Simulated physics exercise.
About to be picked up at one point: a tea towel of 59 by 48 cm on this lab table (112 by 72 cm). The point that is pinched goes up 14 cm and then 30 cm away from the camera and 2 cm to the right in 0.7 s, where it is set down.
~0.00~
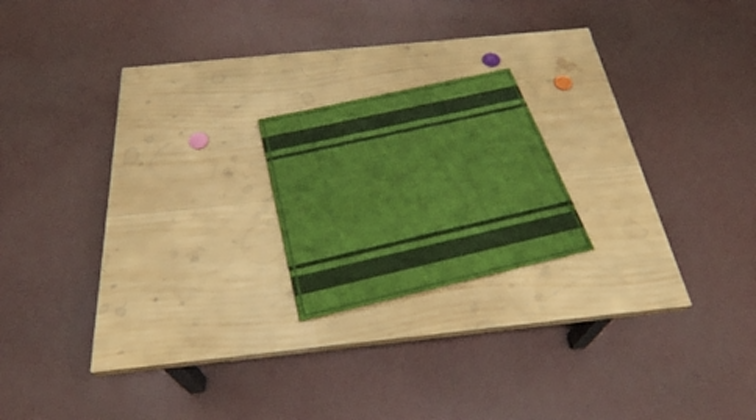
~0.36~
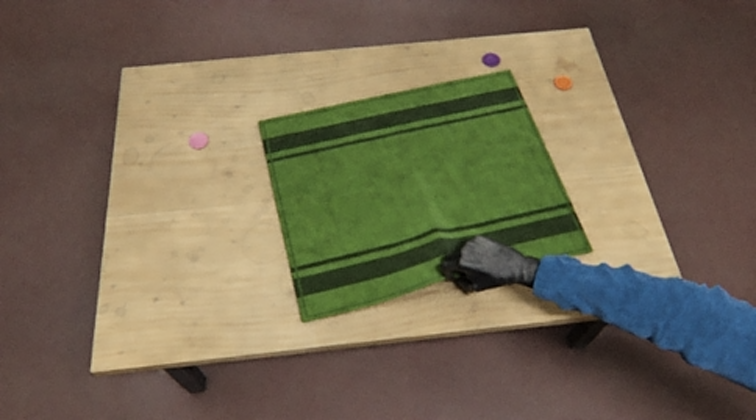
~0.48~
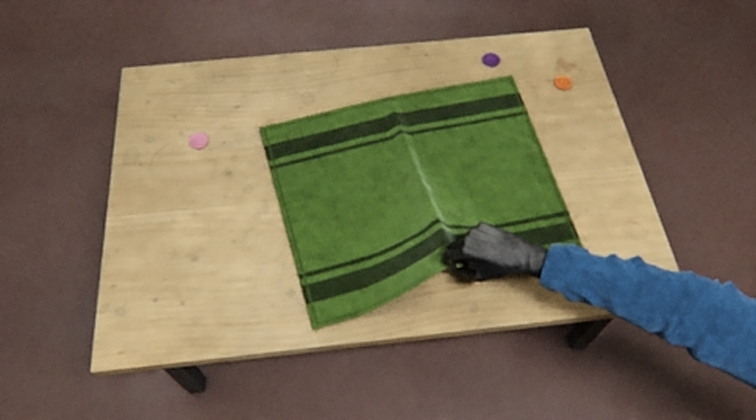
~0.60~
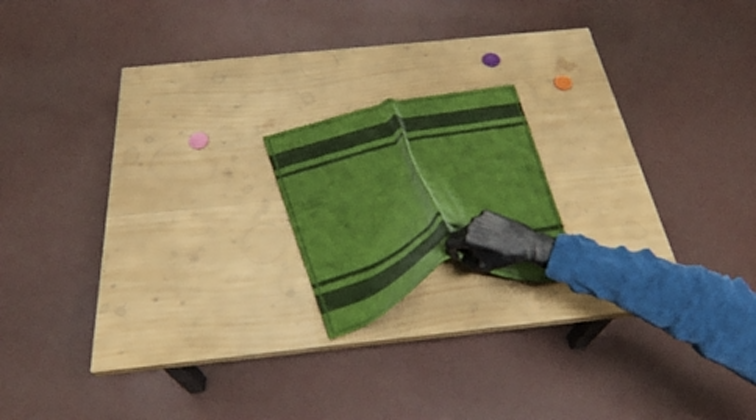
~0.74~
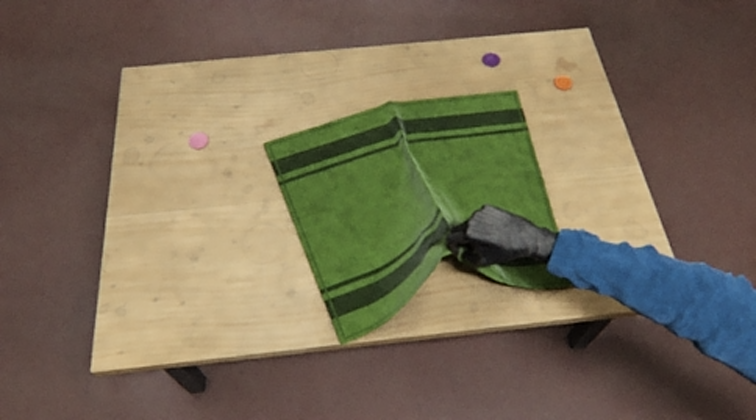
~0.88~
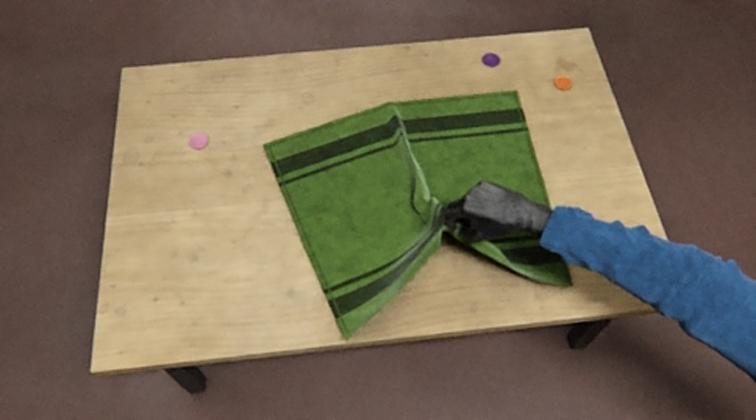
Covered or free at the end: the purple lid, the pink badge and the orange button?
As I see it, I expect the purple lid to be in plain sight; I expect the pink badge to be in plain sight; I expect the orange button to be in plain sight.
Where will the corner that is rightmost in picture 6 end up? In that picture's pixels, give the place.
I'd say it ends up somewhere about (545, 166).
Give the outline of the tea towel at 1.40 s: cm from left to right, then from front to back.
58 x 32 cm.
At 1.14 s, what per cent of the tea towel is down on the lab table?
Roughly 60 percent.
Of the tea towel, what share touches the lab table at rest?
At rest, about 60 percent of it.
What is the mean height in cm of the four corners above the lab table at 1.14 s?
I'd guess the corners are around 1 cm high then.
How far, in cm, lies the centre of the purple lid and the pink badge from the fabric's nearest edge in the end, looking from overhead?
The first ends up roughly 10 cm from the closest hem, the second roughly 15 cm.
By 1.1 s, 60 % of it is down, spanning 59 by 41 cm, above no small thing.
By 1.4 s, 50 % of it is down, spanning 59 by 33 cm, above no small thing.
By 1.7 s, 55 % of it is down, spanning 59 by 33 cm, above no small thing.
By 1.9 s, 60 % of it is down, spanning 60 by 33 cm, above no small thing.
By 2.9 s, 60 % of it is down, spanning 60 by 33 cm, above no small thing.
